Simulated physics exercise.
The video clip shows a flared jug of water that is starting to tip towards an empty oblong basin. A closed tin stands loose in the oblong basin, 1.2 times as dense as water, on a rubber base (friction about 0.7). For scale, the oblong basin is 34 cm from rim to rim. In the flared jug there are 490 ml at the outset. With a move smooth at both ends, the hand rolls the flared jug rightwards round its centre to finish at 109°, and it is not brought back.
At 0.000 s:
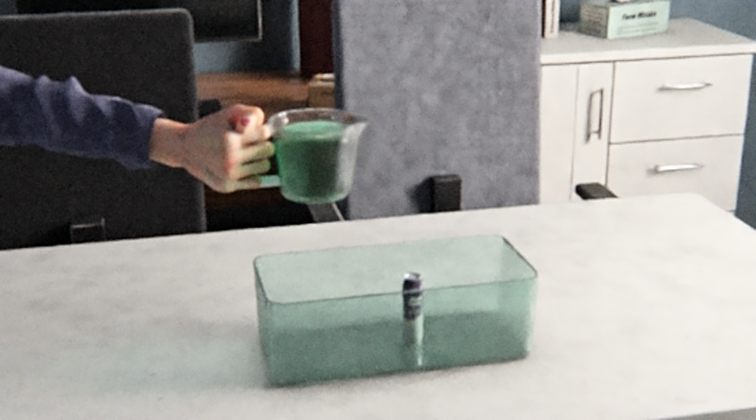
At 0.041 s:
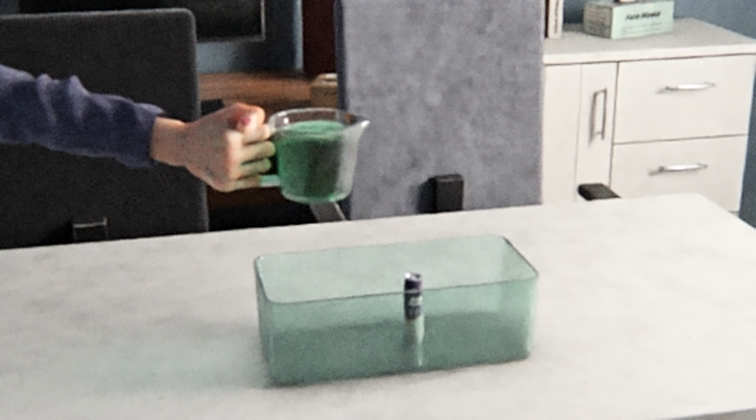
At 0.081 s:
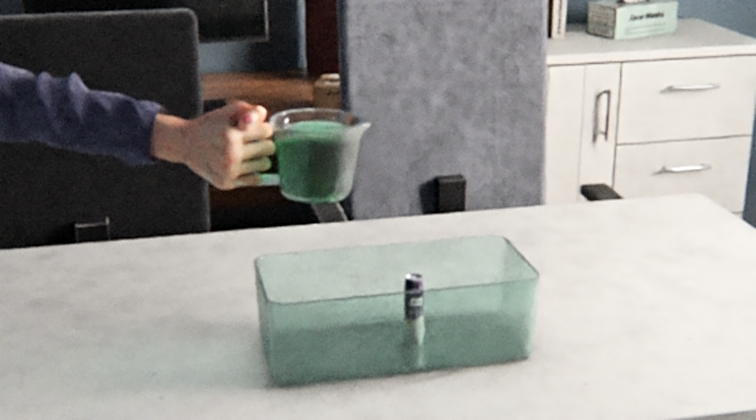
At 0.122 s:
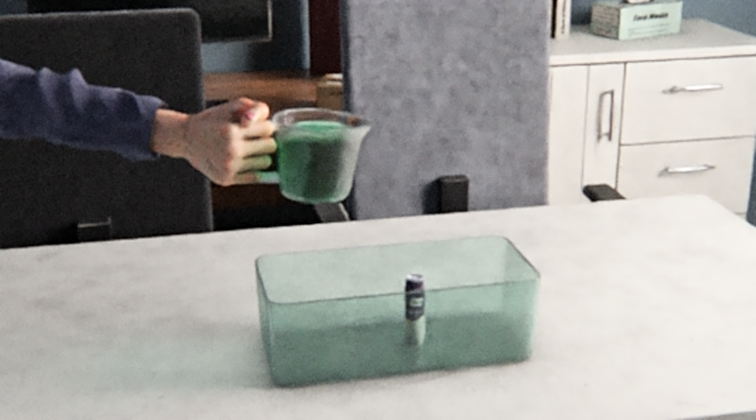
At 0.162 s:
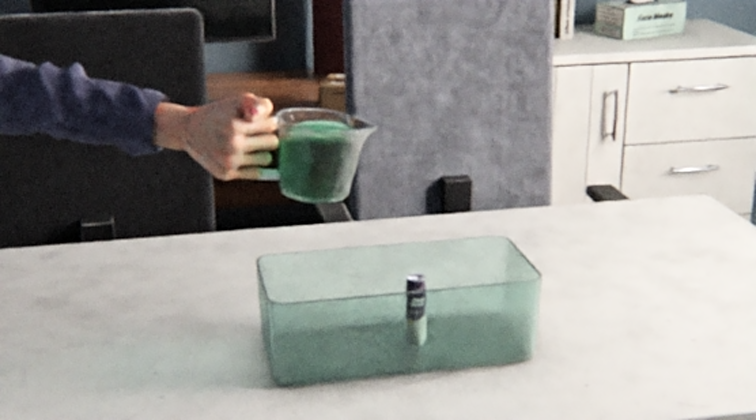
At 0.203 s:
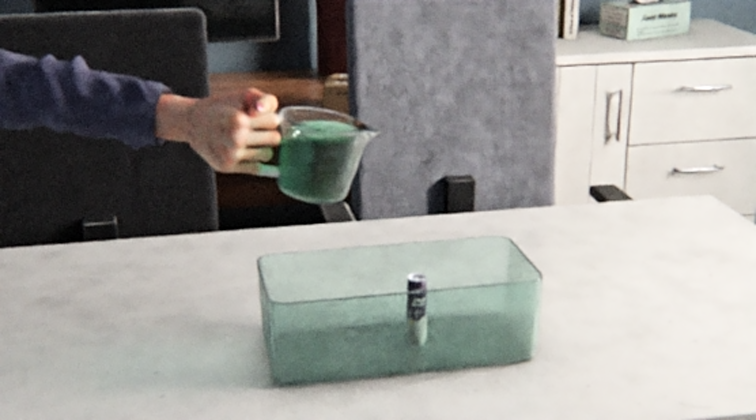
A hand slowly tilts a clear jug of green liquid slightly rightwards above an oblong basin.
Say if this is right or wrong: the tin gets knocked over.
Right, it gets knocked over.
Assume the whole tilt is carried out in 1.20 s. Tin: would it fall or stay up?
Well, the tin simply tips.
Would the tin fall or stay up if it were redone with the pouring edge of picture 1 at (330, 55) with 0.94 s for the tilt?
Result: Tin tipped over.
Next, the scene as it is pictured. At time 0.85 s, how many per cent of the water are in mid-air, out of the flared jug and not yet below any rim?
Close to 14 in every hundred parts.
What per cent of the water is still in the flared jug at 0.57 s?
62 %.
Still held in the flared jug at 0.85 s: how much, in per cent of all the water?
About 8 % is still there.
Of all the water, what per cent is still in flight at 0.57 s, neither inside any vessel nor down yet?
It comes to roughly 28 per cent.
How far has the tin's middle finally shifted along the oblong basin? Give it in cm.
The tin's middle ends up about 8.5 cm along the basin.
After 0.57 s the tilt is 73° and 62 per cent is still to pour; the tin stands where it began.
After 0.85 s the tilt is 106° and 8 per cent is still to pour; the tin stands where it began.
After 1.13 s the tilt is 109° and 0 per cent is still to pour; the tin lies on its side.
After 1.44 s the tilt is 109° and 0 per cent is still to pour; the tin lies on its side.
In the end the tin lies on its side.
